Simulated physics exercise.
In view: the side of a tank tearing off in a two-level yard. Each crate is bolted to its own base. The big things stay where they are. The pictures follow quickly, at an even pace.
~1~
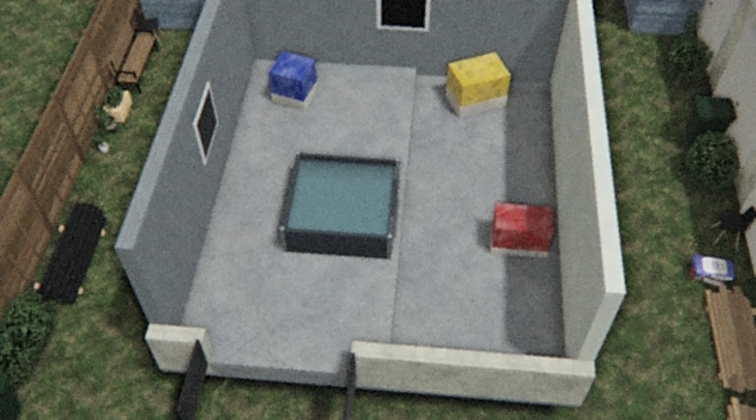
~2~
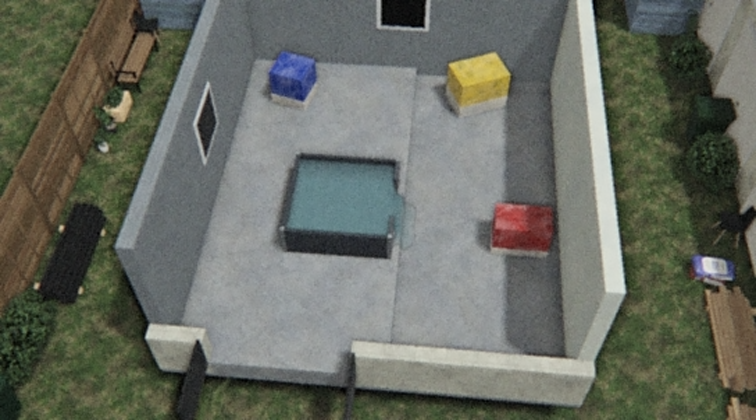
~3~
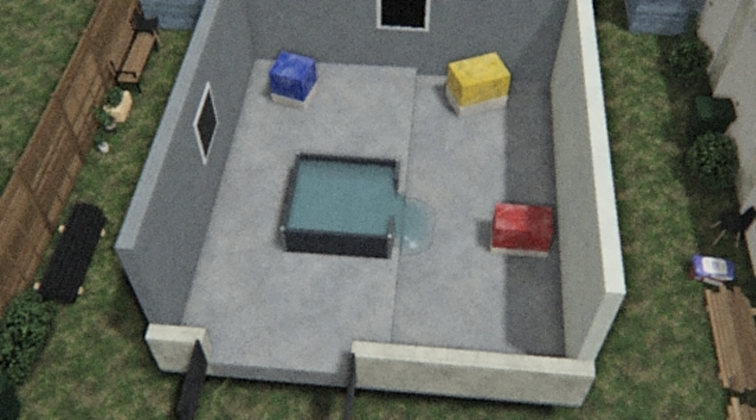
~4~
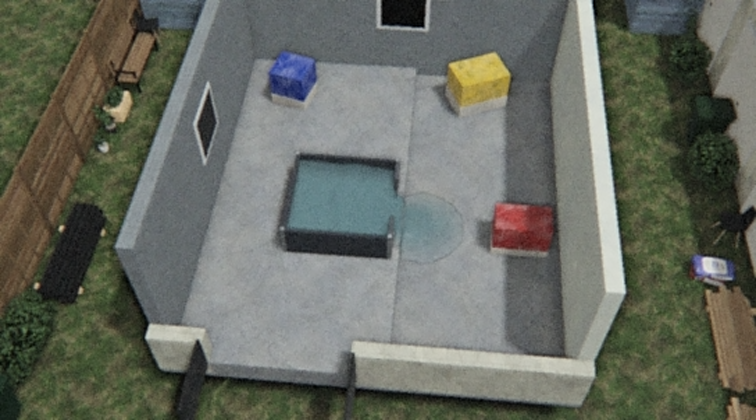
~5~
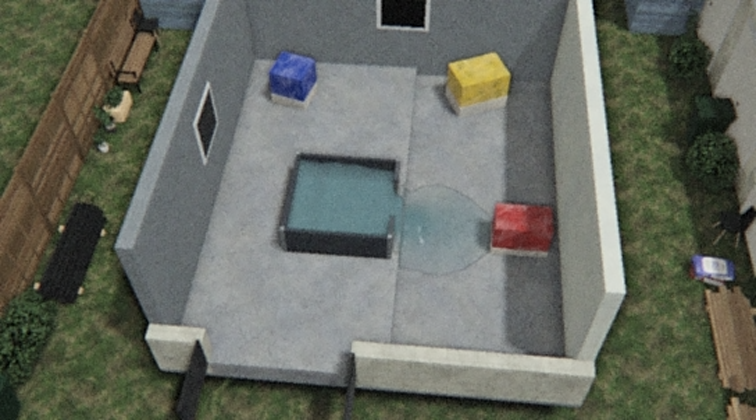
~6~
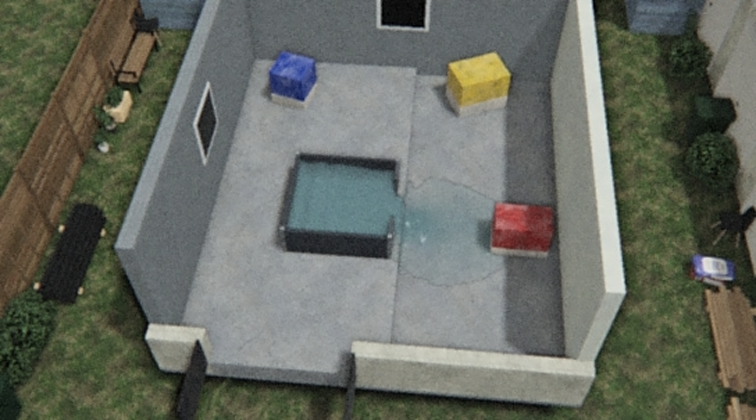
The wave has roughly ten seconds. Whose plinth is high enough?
In the end: The red crate is wetted; the blue crate escapes dry; the yellow crate escapes dry.
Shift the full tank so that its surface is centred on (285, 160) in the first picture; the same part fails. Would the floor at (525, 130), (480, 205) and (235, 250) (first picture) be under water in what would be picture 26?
As listed: Awash, covered, free of water.
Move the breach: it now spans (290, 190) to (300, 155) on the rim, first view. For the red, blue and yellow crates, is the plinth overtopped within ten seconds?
My reading: The red crate keeps dry; the blue crate is spared; the yellow crate is safe.
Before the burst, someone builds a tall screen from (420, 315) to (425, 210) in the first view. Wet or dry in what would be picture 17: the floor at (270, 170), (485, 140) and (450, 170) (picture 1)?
In that order: Not flooded, flooded, covered.
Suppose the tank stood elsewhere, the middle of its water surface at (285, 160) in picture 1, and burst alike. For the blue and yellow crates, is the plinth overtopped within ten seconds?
One by one: The blue one remains dry, the yellow one is spared.
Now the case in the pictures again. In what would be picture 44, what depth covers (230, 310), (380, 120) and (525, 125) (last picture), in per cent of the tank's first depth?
In turn 0, 0 and 20 in a hundred.
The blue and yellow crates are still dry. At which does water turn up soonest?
That is the yellow one.
A moment on, water covers 20 % of the floor; the red crate water round its plinth, the blue crate not reached, the yellow crate not reached.
Next, water covers 25 % of the floor; the red crate water round its plinth, the blue crate not reached, the yellow crate not reached.
Then, water covers 30 % of the floor; the red crate water round its plinth, the blue crate not reached, the yellow crate water round its plinth.
Later, water covers 45 % of the floor; the red crate water round its plinth, the blue crate not reached, the yellow crate water round its plinth.
In the end, water covers 45 % of the floor; the red crate was topped, the blue crate stayed above the water, the yellow crate stayed above the water.
